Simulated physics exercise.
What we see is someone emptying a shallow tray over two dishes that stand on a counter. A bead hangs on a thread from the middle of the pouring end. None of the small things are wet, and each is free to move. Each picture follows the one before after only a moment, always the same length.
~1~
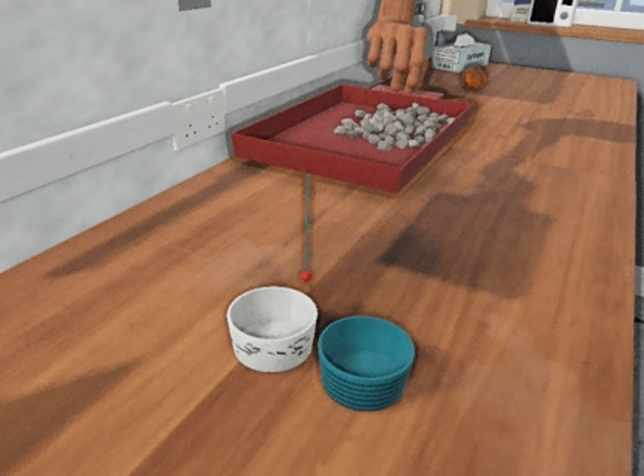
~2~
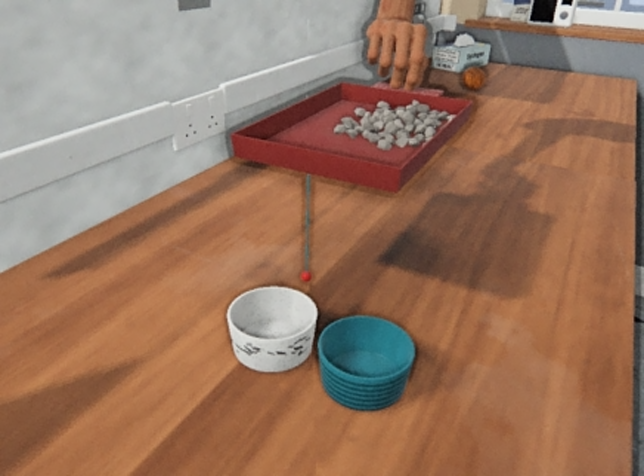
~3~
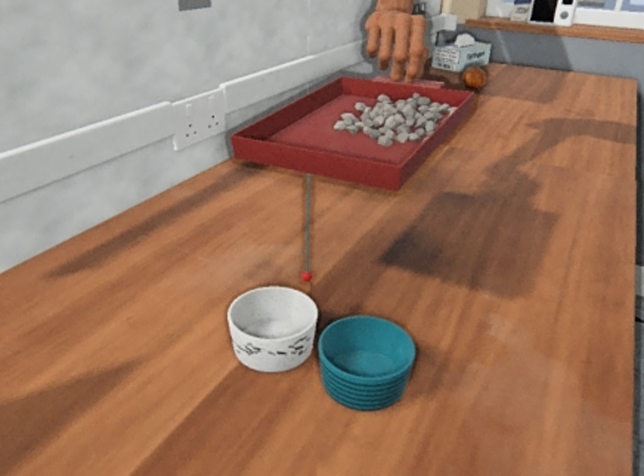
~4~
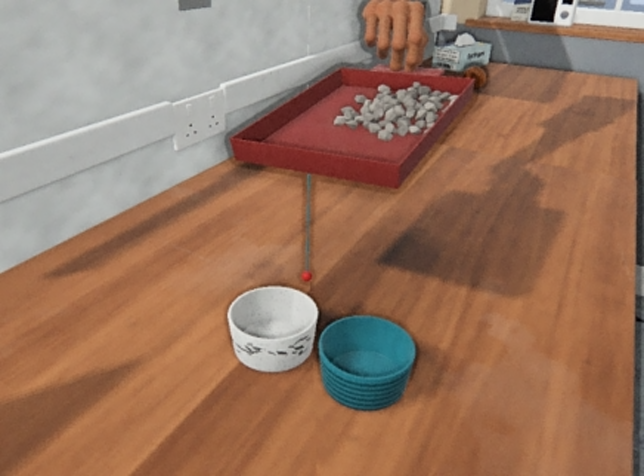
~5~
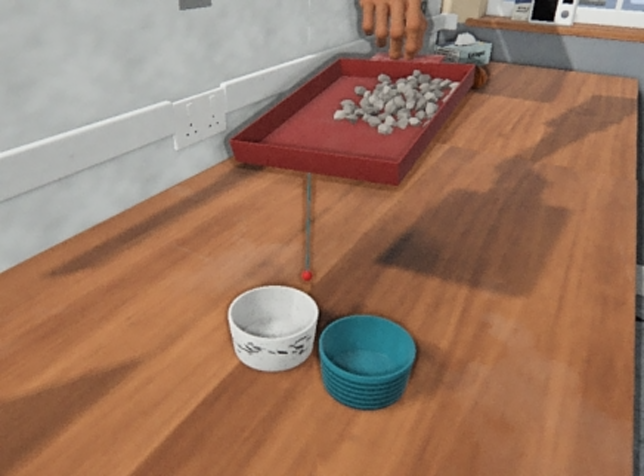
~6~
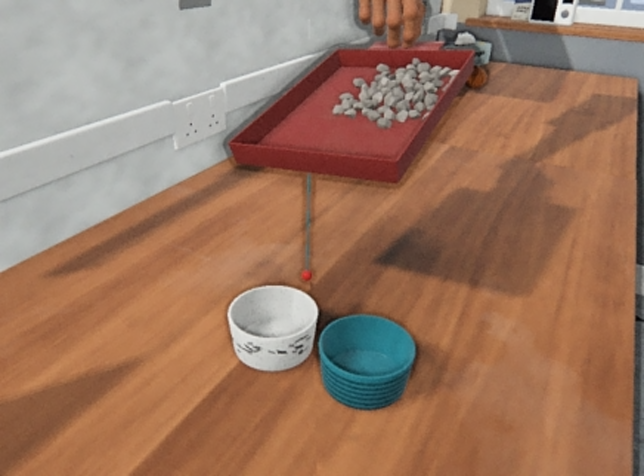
A shallow red tray with a heap of pale grey gravel toward its far right side hovers above a wooden counter by a grey wall with a socket, seen from a fixed, raised viewpoint. Below its near edge, a red bead hangs on a thread behind a patterned white dish and a ribbed teal one. The tray is level at first, then its far end rises steadily with the hand behind it, tilting it slightly toward the near left corner.
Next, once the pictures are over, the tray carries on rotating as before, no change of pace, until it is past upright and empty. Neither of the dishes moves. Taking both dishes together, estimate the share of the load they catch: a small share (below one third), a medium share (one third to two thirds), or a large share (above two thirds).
They catch a small share of it.
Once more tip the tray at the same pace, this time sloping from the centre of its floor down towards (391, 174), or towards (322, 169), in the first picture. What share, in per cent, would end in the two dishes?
In order: About 20, then 80 percent.
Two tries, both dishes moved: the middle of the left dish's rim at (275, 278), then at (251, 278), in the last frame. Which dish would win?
Case one: The leftmost one; case two: The leftmost one.
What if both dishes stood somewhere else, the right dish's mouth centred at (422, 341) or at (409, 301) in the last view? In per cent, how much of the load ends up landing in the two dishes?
Close to 0 in a hundred, then close to 0 in a hundred.
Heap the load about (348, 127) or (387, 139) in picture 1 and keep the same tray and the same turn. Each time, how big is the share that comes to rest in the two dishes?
Around 10 then around 40 per cent.
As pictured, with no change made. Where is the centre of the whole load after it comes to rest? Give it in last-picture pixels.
Somewhere around (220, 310) in the final view.
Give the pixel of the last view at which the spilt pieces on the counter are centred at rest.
Roughly at (214, 307).
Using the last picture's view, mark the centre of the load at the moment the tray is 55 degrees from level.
The load is centred around (270, 142).
Soon after the last picture, tray tipped steeply; all on the tray.
A little later, tray tipped right over; about half on the tray; a stray few in the left dish; about a third outside both.
Later still, tray tipped past a quarter turn; a small part in the left dish; most outside both; a stray few in the air.
At rest, tray tipped past a quarter turn; none in the right dish; a small part in the left dish; nearly all outside both.
